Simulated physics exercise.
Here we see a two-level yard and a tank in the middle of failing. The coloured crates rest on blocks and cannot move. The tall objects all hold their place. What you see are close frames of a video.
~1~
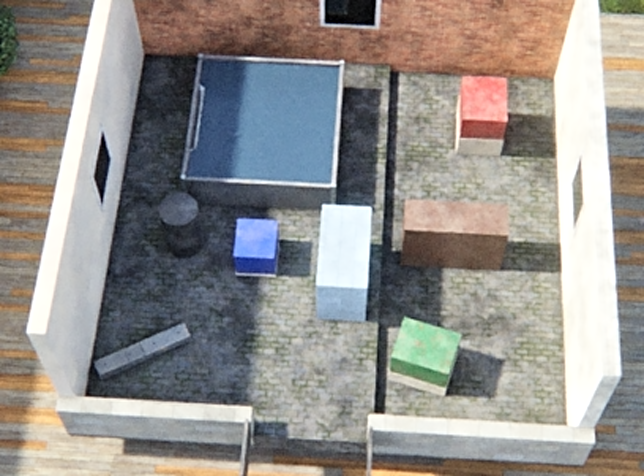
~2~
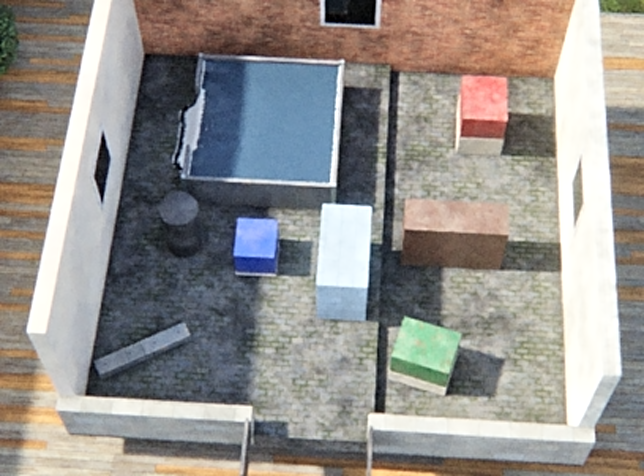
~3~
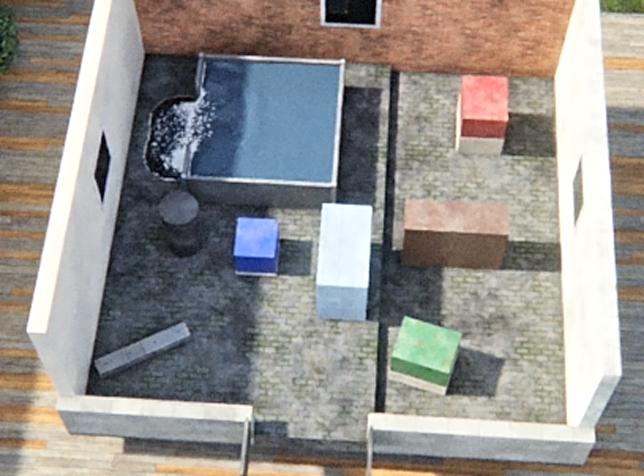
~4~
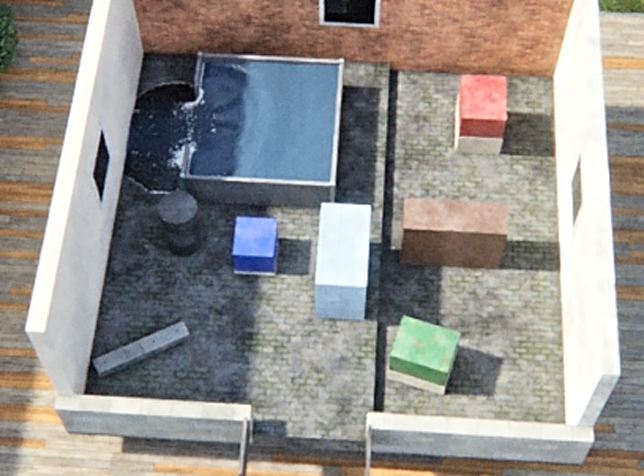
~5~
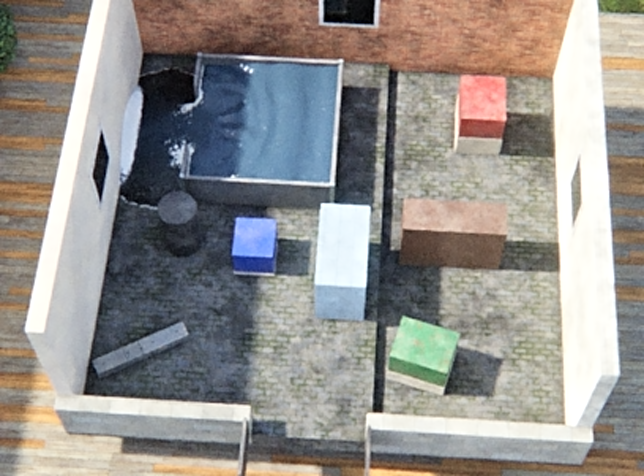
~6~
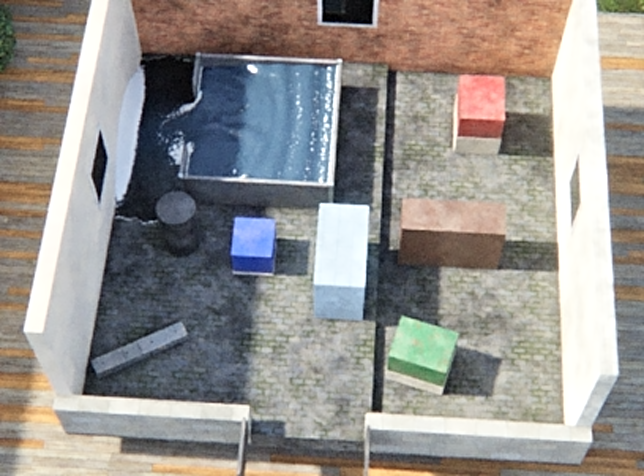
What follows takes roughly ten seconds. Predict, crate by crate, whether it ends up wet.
The green crate is out of reach of the water, the red crate is out of reach of the water, the blue crate is within reach of the water.
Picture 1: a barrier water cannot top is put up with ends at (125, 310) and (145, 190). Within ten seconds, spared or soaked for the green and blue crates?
Green is left untouched; blue is flooded.
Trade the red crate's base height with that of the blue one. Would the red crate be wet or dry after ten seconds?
The red one gets flooded.
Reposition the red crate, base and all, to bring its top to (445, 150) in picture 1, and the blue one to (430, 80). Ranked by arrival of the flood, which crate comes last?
Green one.
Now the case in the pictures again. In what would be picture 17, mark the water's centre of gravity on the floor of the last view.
Roughly at (221, 145).
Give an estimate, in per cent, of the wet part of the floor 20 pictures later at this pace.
About 45 per cent.
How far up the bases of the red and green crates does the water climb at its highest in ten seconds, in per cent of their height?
Roughly 30 percent, then 40 percent.
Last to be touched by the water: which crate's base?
The green one.
A moment on, water covers 10 % of the floor; the green crate not reached, the red crate not reached, the blue crate not reached.
Next, water covers 25 % of the floor; the green crate not reached, the red crate not reached, the blue crate not reached.
Then, water covers 45 % of the floor; the green crate not reached, the red crate water round its plinth, the blue crate water round its plinth.
Later, water covers 80 % of the floor; the green crate water round its plinth, the red crate water round its plinth, the blue crate water round its plinth.
In the end, water covers 95 % of the floor; the green crate stayed above the water, the red crate stayed above the water, the blue crate was topped.
